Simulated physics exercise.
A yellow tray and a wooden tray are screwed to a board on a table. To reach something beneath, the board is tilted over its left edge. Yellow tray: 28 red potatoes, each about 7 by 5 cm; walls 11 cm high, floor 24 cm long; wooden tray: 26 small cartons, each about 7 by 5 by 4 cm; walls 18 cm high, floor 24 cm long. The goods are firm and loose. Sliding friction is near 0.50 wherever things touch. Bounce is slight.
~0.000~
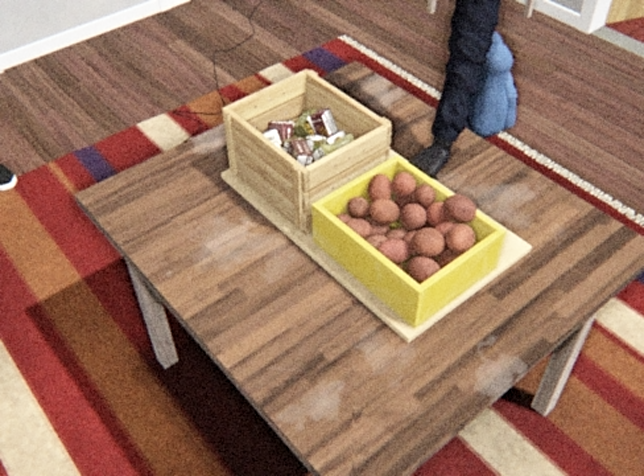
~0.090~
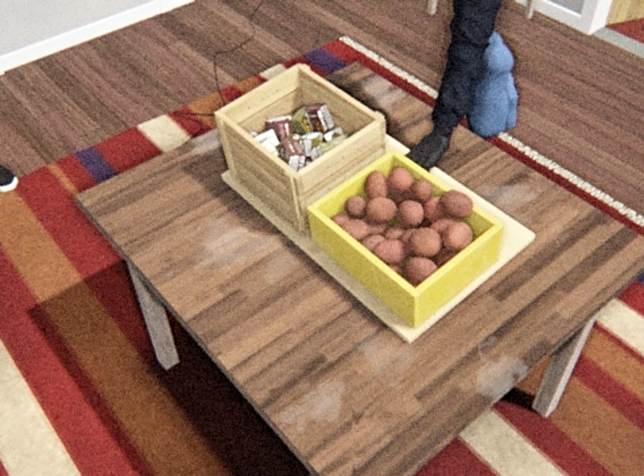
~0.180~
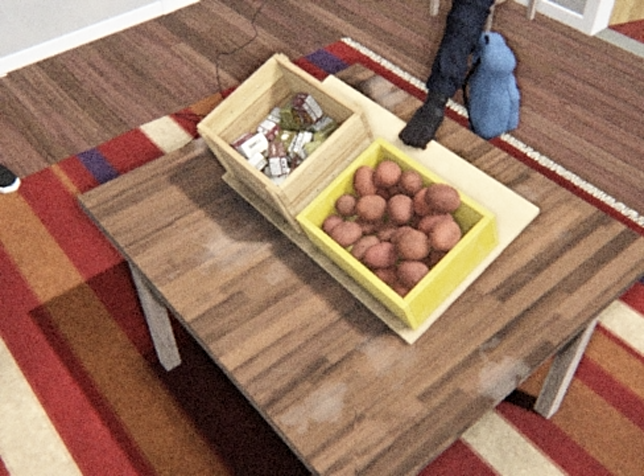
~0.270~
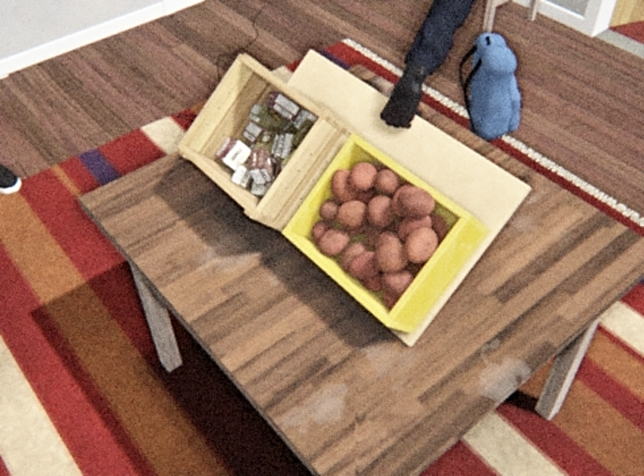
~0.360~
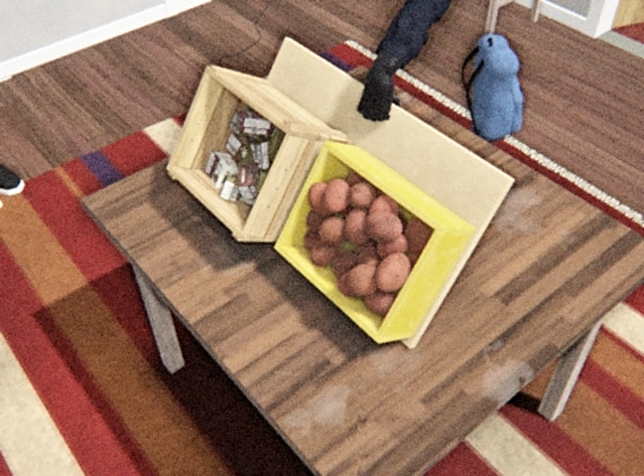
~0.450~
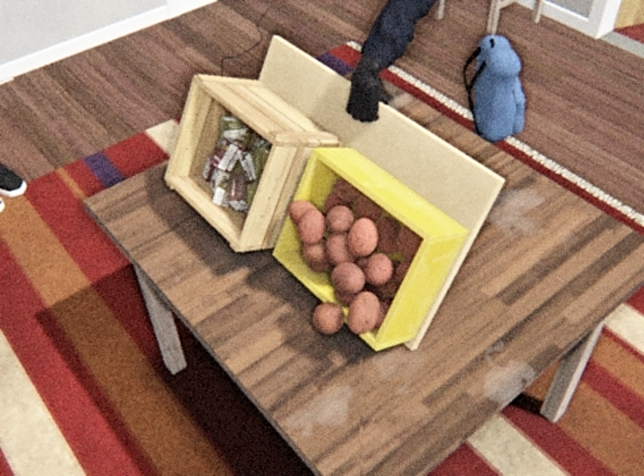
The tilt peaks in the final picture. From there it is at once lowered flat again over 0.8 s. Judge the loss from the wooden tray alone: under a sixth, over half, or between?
The wooden tray loses fewer than one in six of its small cartons.
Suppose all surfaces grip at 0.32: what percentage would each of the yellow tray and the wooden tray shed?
Then yellow tray 20, wooden tray 0 per cent.
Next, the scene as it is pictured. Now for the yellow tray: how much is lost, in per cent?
Yellow tray 40 per cent.
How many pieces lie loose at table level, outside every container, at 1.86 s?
About 2.
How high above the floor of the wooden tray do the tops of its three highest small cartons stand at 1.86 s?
Some 16 cm.
After 0.67 s, tilt 51°; 10 of 28 out of the yellow tray and 0 of 26 out of the wooden tray.
After 0.96 s, tilt 19°; 10 of 28 out of the yellow tray and 0 of 26 out of the wooden tray.
After 1.35 s, tilt 0°; 10 of 28 out of the yellow tray and 0 of 26 out of the wooden tray.
Outcome (at 1.86 s), 10 of 28 out of the yellow tray and 0 of 26 out of the wooden tray. Asked share, 0 of 26, 0 per cent.
